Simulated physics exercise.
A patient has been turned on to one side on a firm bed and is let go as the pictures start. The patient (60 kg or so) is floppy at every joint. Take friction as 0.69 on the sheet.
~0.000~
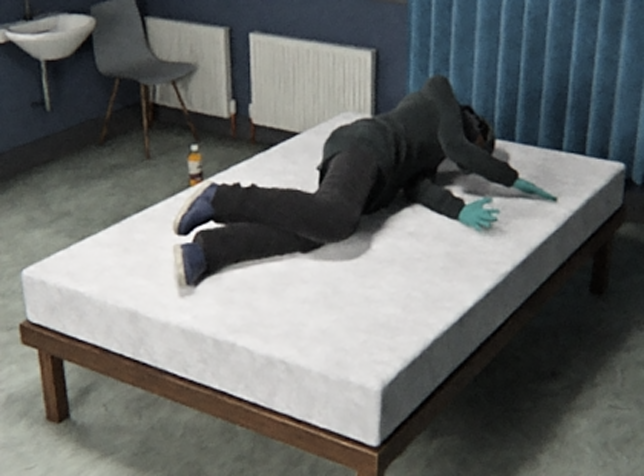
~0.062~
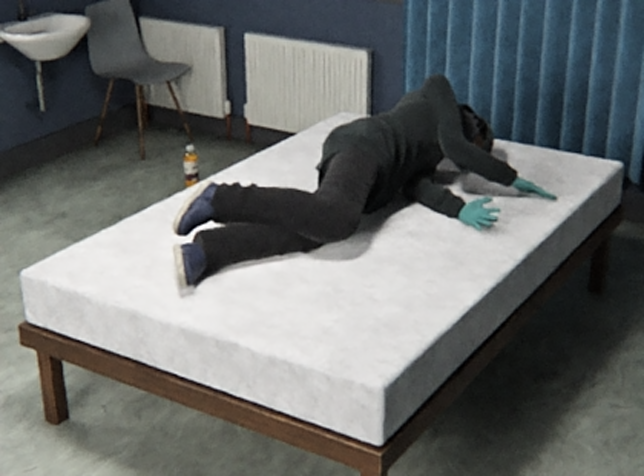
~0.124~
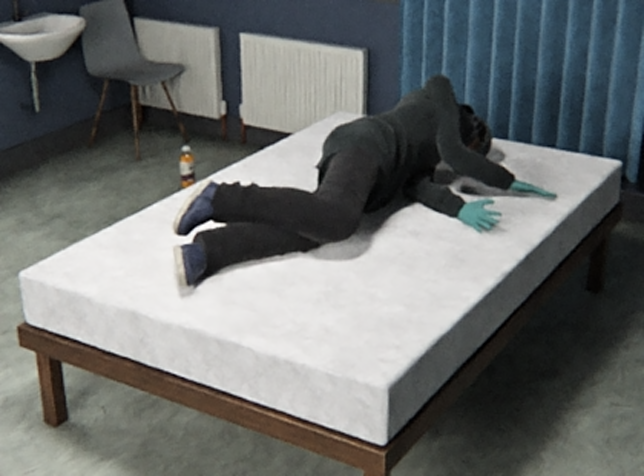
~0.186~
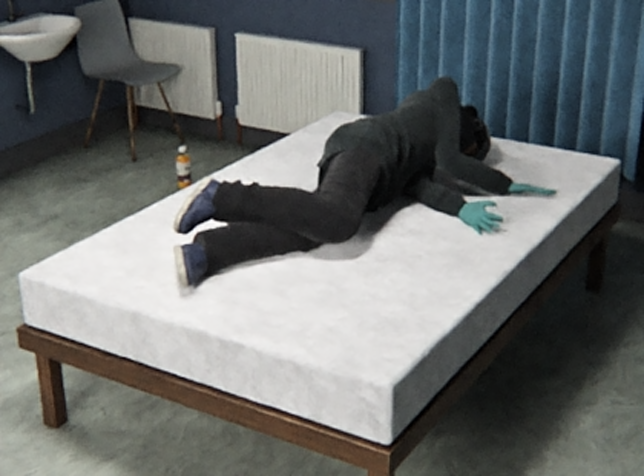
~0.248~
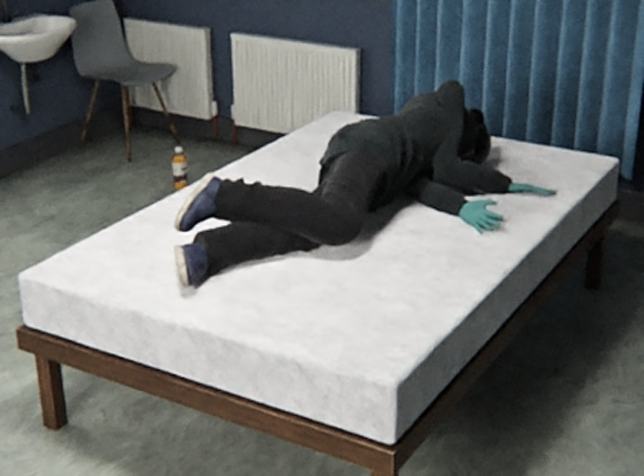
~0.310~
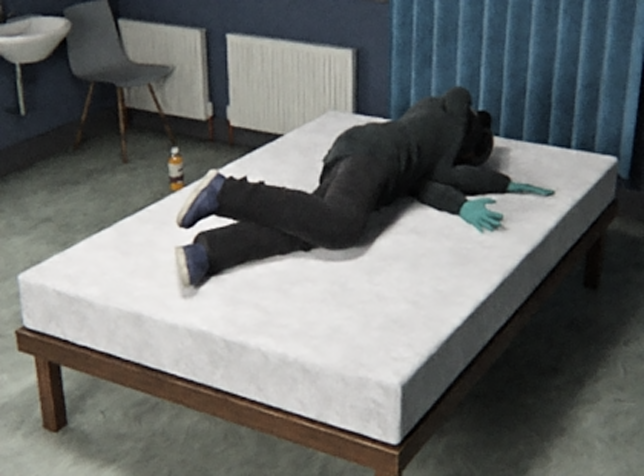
Limp figure in dark clothes rolling very slightly further onto its front on a white mattress, legs and teal hands barely shifting.
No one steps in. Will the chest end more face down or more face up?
This time the chest tips towards the front.
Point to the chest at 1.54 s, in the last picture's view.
Around (463, 147).
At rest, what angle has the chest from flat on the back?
About 160°.
After 0.54 s the chest is turned 135° from lying flat on the back, near (448, 136) in the last picture's view.
After 0.94 s the chest is turned 150° from lying flat on the back, near (458, 143) in the last picture's view.
After 1.54 s the chest is turned 160° from lying flat on the back, near (463, 147) in the last picture's view.
When all is still (2.1 s), chest rolls forwards.
